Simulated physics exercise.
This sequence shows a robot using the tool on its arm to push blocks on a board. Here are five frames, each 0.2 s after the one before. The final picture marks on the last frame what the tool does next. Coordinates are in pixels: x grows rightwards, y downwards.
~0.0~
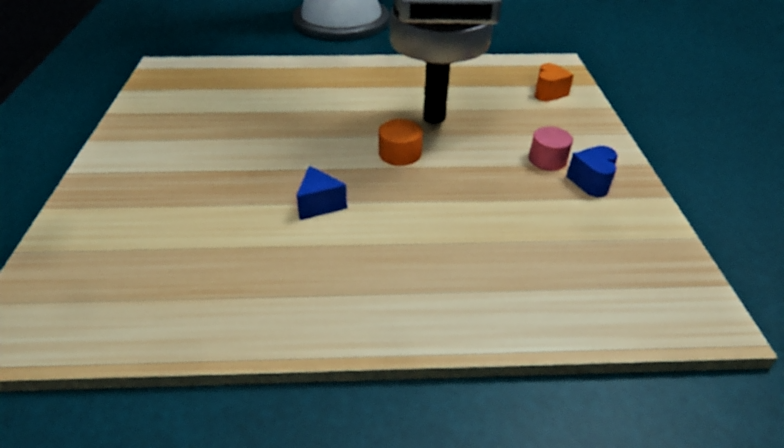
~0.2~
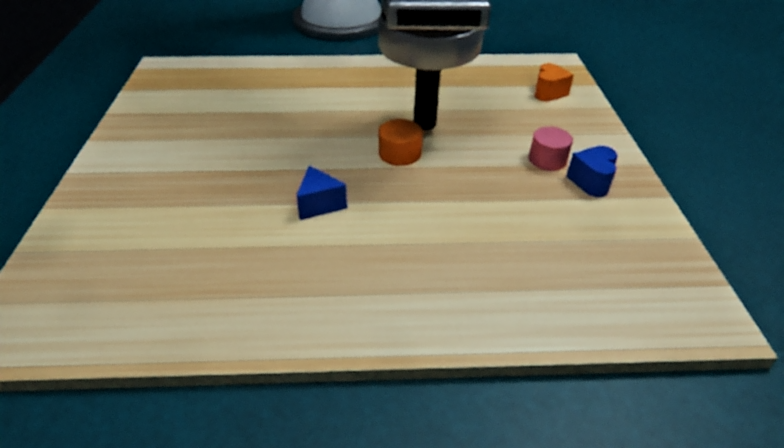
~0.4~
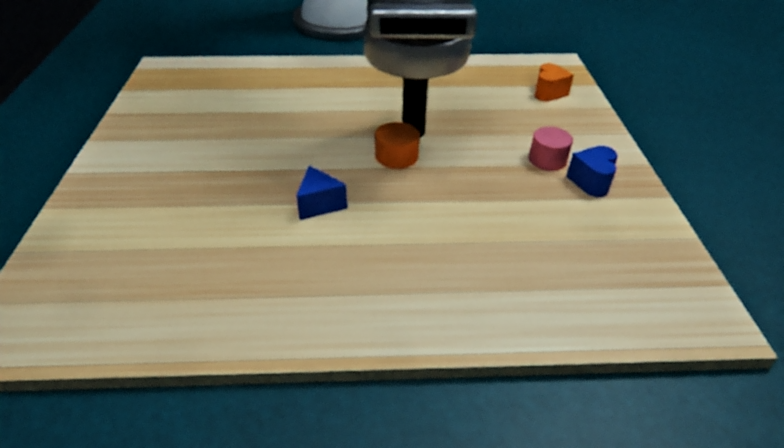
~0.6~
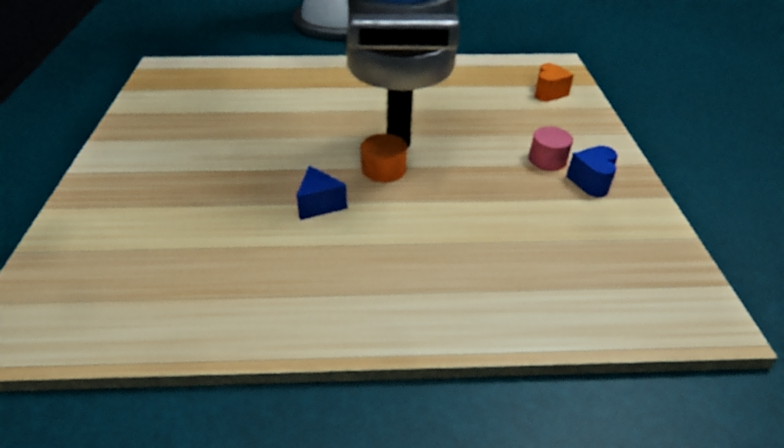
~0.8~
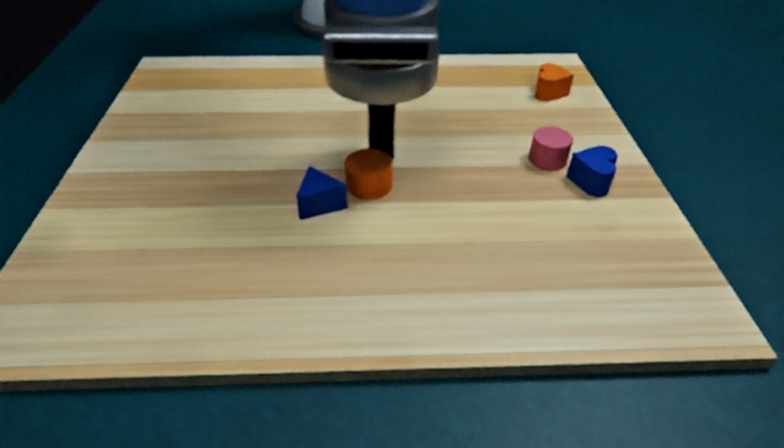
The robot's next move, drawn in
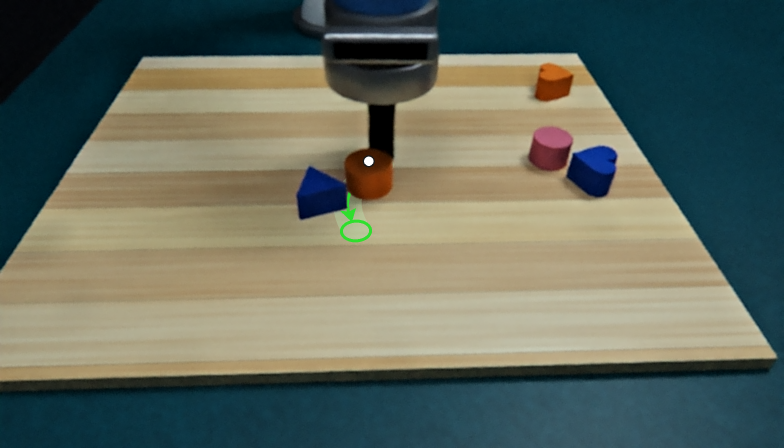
Robot arm pushing an orange disc a short way down and left across a striped wooden board, beside a blue triangular block.
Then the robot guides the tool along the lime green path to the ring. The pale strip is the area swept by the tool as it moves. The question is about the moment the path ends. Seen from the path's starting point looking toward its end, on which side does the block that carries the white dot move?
It's set to shift left.
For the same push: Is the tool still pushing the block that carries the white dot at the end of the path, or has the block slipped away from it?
The block stays ahead.
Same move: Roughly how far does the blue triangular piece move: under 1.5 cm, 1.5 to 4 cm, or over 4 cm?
Answer: 1.5 to 4 cm.
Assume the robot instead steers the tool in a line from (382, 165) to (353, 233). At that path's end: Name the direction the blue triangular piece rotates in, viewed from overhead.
From above, it looks like the blue triangular piece goes clockwise.
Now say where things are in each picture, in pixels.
In the first picture, tool's lower end (434, 118); blue triangular piece (317, 181); orange disc (401, 130).
In the second picture, tool (425, 124); blocks still.
In the third picture, tool (413, 133); orange disc (397, 133).
In the fourth picture, tool (399, 144); orange disc (384, 145).
In the fifth picture, tool (382, 158); blue triangular piece (317, 181); orange disc (369, 161).
Drawn move, from (382, 165) over (358, 182) and (348, 205) to (356, 231); the dot is on the orange disc.
The first path, step by step. One third of the way, tool (356, 176); blue triangular piece (312, 187), turned 45° clockwise; orange disc (353, 182).
Two thirds of the way, tool (347, 199); blue triangular piece (306, 192), turned 70° clockwise; orange disc (349, 208).
At the end, tool (356, 224); blue triangular piece (306, 192), turned 70° clockwise; orange disc (353, 235).
